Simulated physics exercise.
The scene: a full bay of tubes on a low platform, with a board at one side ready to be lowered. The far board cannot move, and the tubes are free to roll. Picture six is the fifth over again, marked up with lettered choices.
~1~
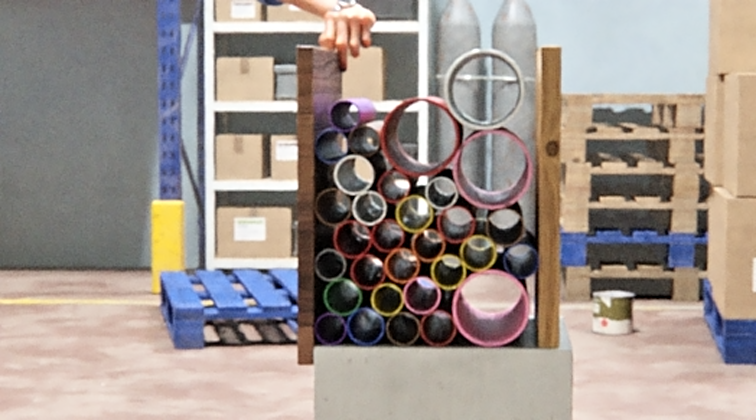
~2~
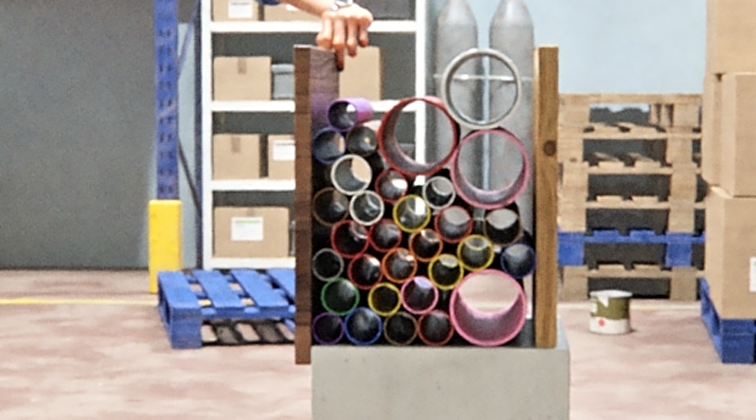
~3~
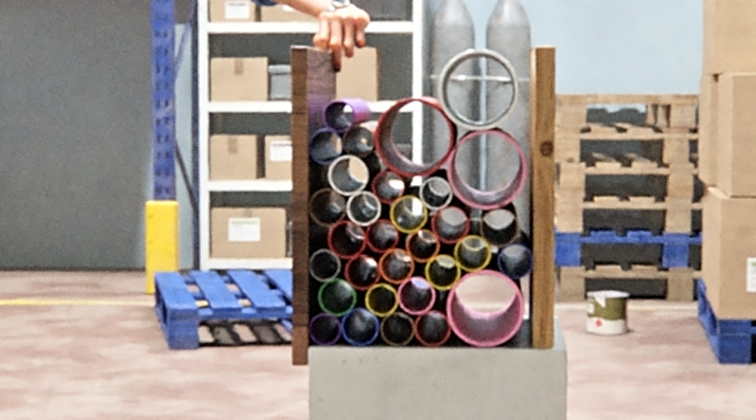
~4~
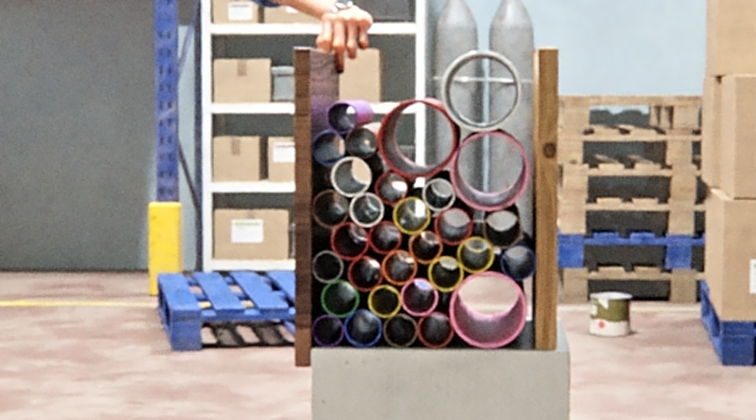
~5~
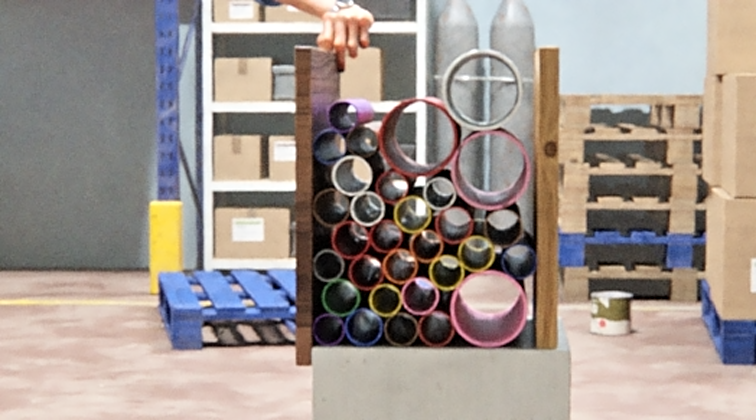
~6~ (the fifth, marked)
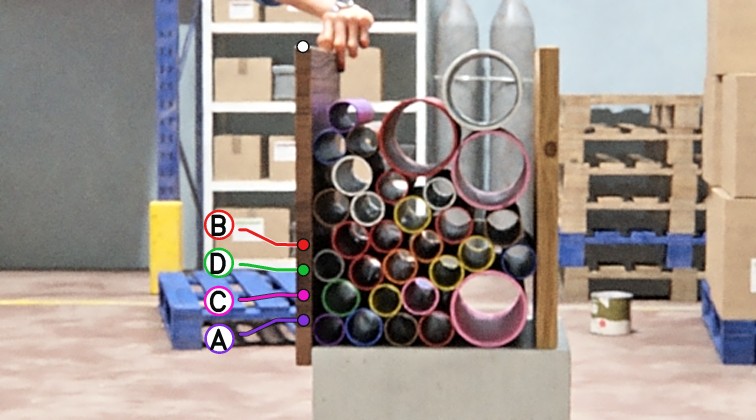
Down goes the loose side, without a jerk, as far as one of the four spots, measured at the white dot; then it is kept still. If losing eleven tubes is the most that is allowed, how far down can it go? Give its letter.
At most to D.
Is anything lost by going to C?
Yes.
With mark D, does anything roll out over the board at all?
Yes, at D.
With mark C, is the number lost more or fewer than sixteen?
Fewer than sixteen.
On the marked copy, A at (303, 320); B at (303, 245); C at (303, 295); D at (303, 270); the white dot at (303, 47).
Taking D. A third of the way, top of the board (312, 138).
Two thirds of the way, top of the board (313, 238).
When it is over, top of the board (313, 269), about six out over the board.
As for the rest, A more than eleven out over the board; B about six out over the board; C more than eleven out over the board.
